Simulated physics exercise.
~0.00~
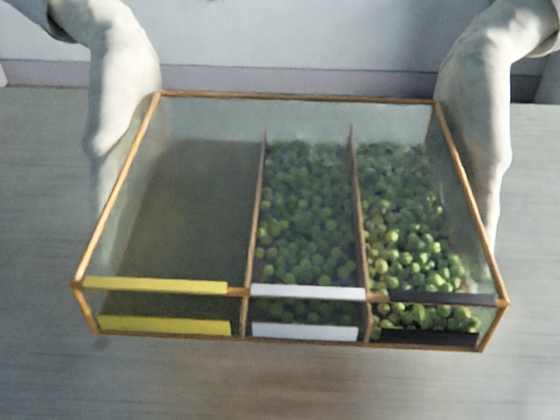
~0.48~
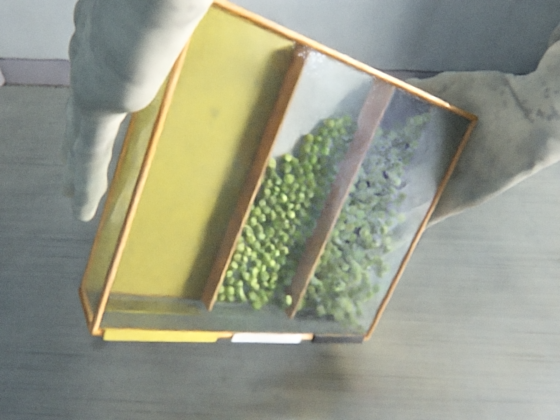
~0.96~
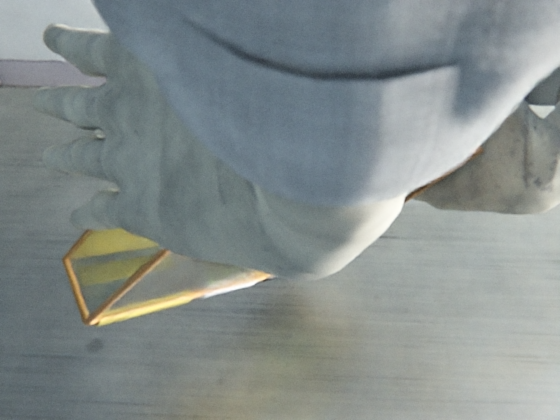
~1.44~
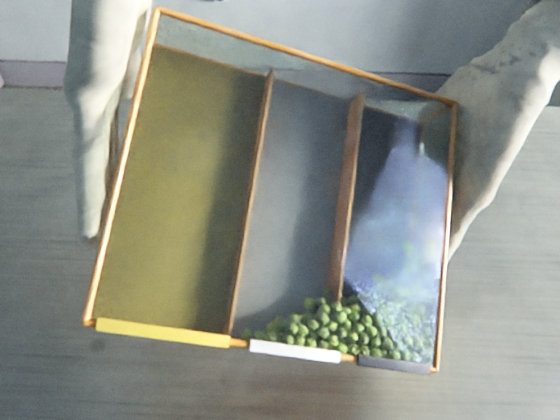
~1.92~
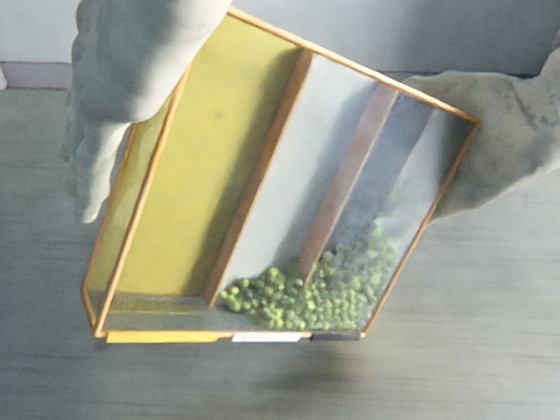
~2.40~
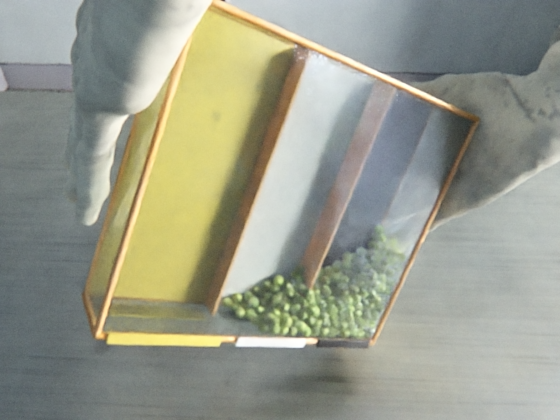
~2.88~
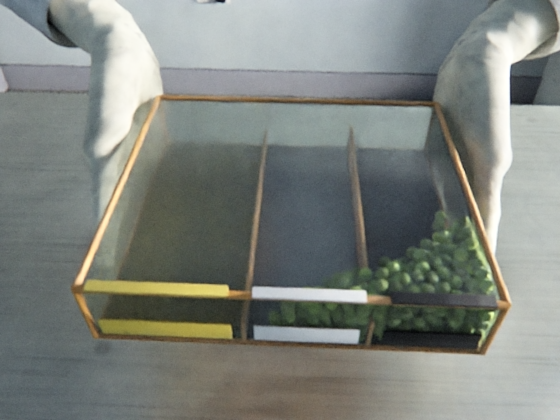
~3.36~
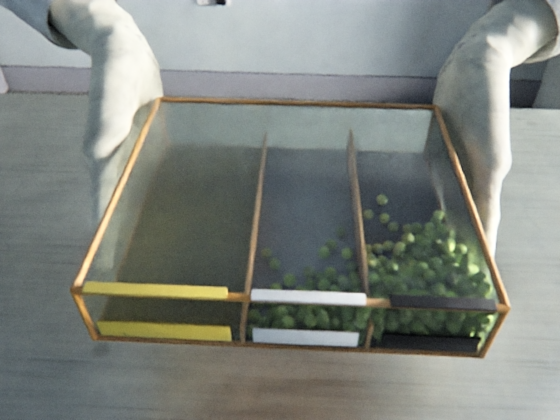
The clip opens with two pale hands holding a clear, lidded box of green peas, which lie in the white and black compartments while the yellow one is empty. The hands tip the box steeply until it passes upright, and a hand and sleeve hide most of it. They turn it partway back, showing the peas heaped along the lower edge of the white and black sections. The box is tilted steeply once more, then brought back level. It ends with most peas in the black compartment, a smaller share in white, and none in yellow.
